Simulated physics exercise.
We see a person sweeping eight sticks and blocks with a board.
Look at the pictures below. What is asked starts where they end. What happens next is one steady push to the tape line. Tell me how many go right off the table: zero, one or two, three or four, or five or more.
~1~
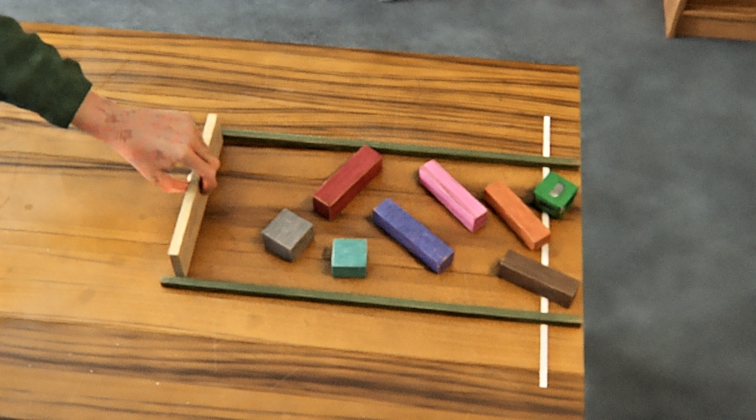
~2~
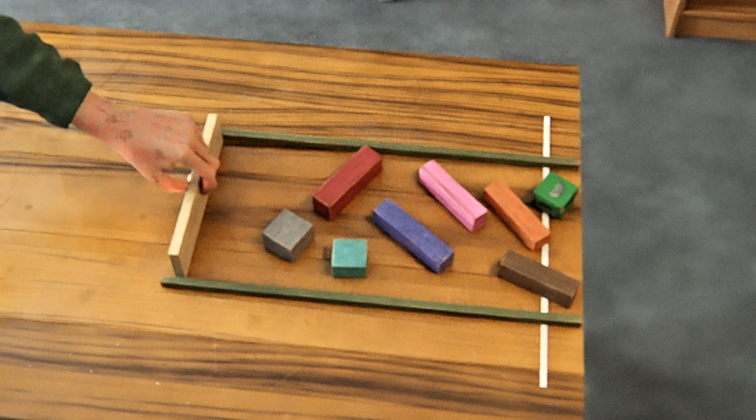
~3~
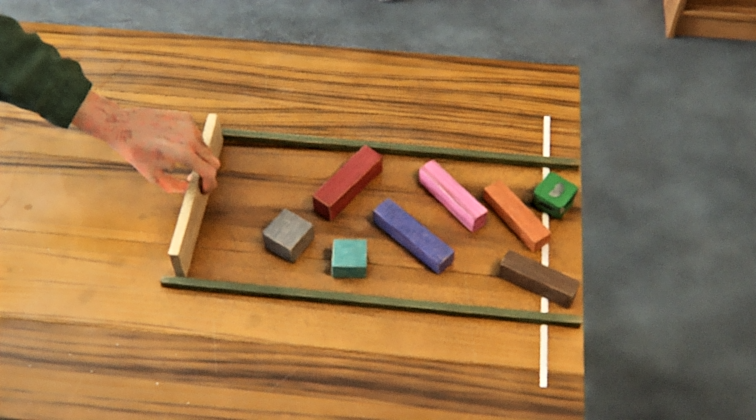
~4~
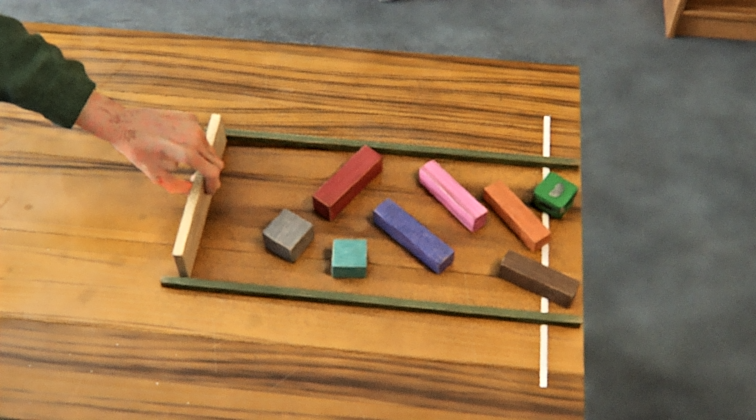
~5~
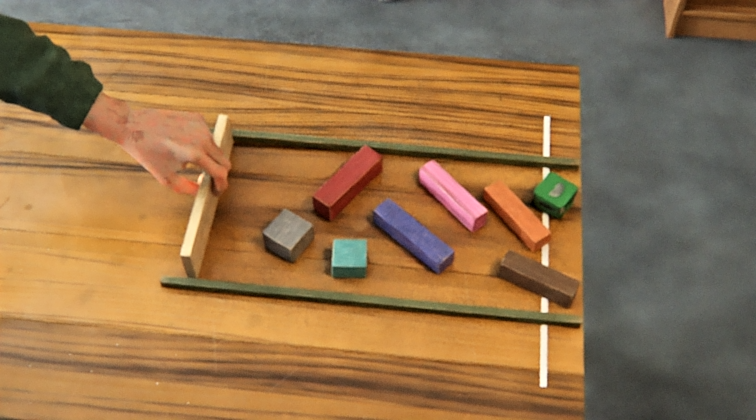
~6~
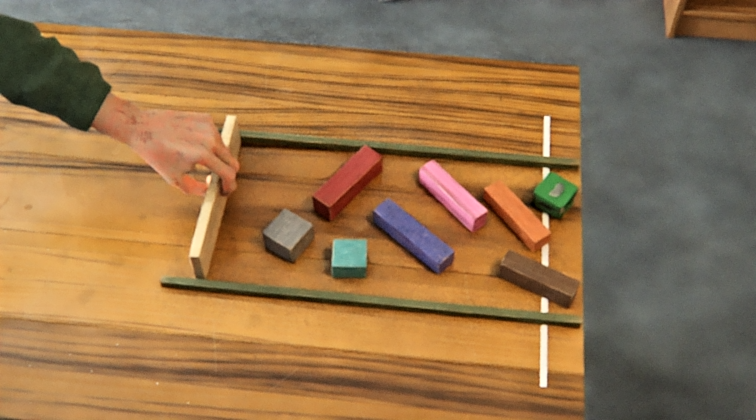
The push clears off a lot, five or more.
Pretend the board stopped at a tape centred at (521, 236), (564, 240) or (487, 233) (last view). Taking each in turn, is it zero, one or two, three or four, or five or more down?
Counts for the three tries are three or four, five or over and one to two.
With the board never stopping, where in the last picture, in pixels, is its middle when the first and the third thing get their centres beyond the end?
Pixels in order: Roughly (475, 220), roughly (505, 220).
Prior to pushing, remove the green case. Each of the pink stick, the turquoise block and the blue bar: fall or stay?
Note: Pink stick is off by the end; turquoise block is on by the end; blue bar is off by the end.
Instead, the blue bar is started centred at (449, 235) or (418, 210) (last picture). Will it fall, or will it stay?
Place by place, it is lost; comes down.
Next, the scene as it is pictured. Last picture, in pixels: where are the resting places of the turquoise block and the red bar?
First (562, 295), then (559, 197).
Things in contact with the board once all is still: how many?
That would be 3 of them.
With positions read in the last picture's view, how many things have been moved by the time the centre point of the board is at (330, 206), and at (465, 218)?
Tally: First 3; then 8.
Soon after, none off yet; green case at rest near (554, 197); brown bar at rest near (539, 279); orange bar at rest near (516, 215).
In the end, the number that fall off is five or more; gone, blue bar, pink stick, orange bar, brown bar and green case.
